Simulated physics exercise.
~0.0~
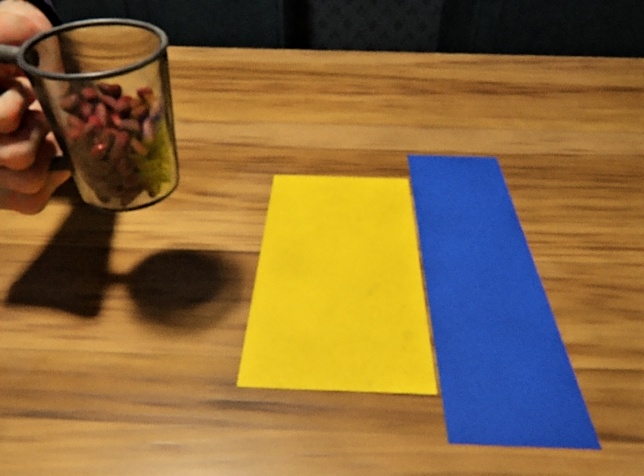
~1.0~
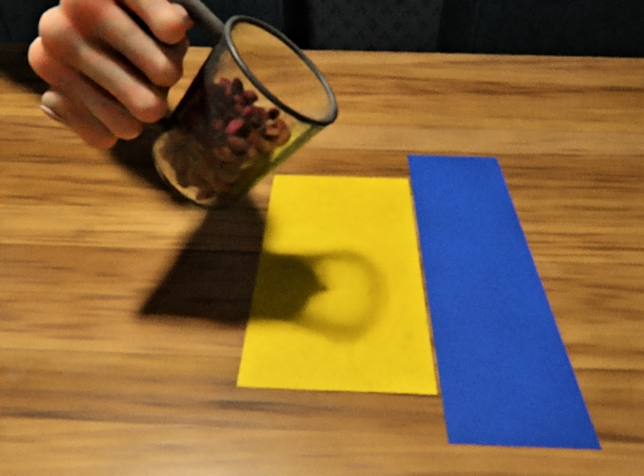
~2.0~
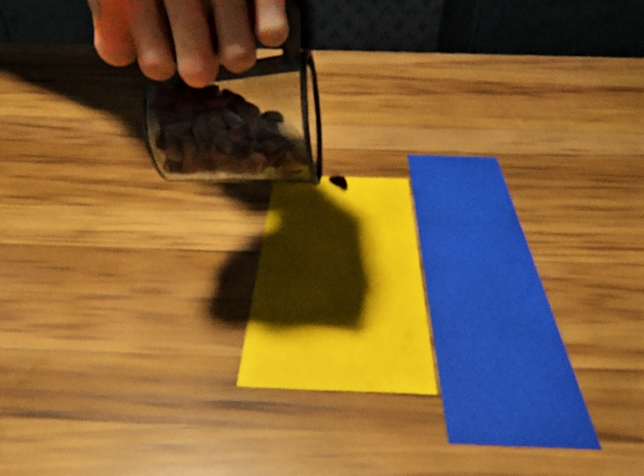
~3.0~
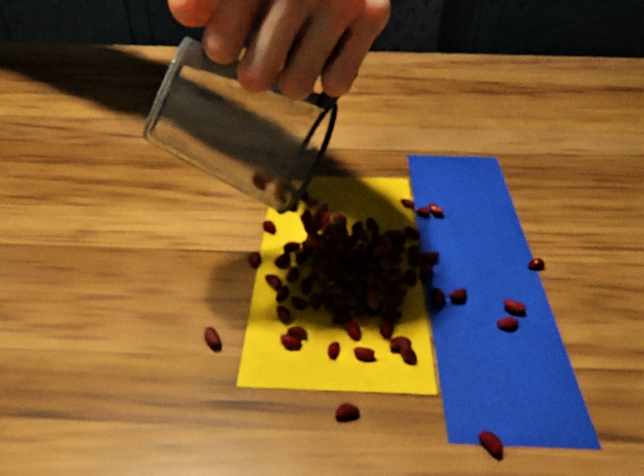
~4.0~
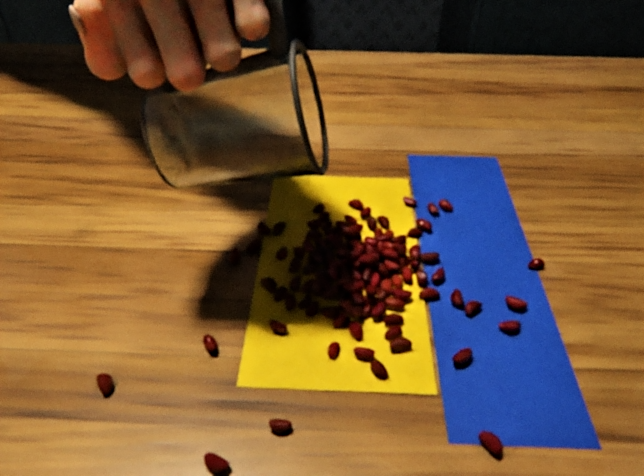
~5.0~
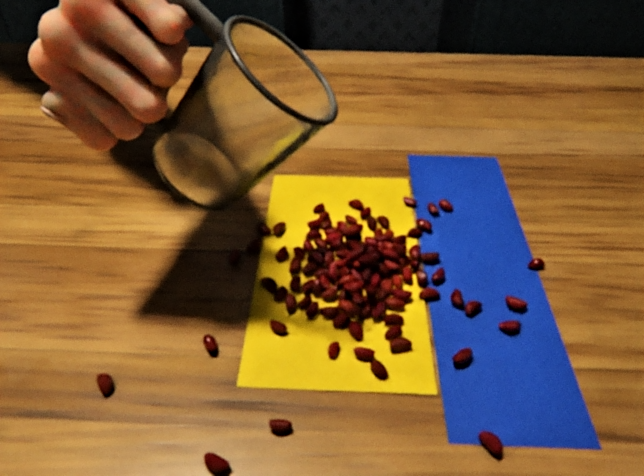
The video shows a hand moving a clear cup of red beans right toward a yellow mat beside a blue one, then tipping it until the beans pour out. Most end piled on the yellow mat, some on the blue mat and bare table, as the emptied cup tilts partly back.
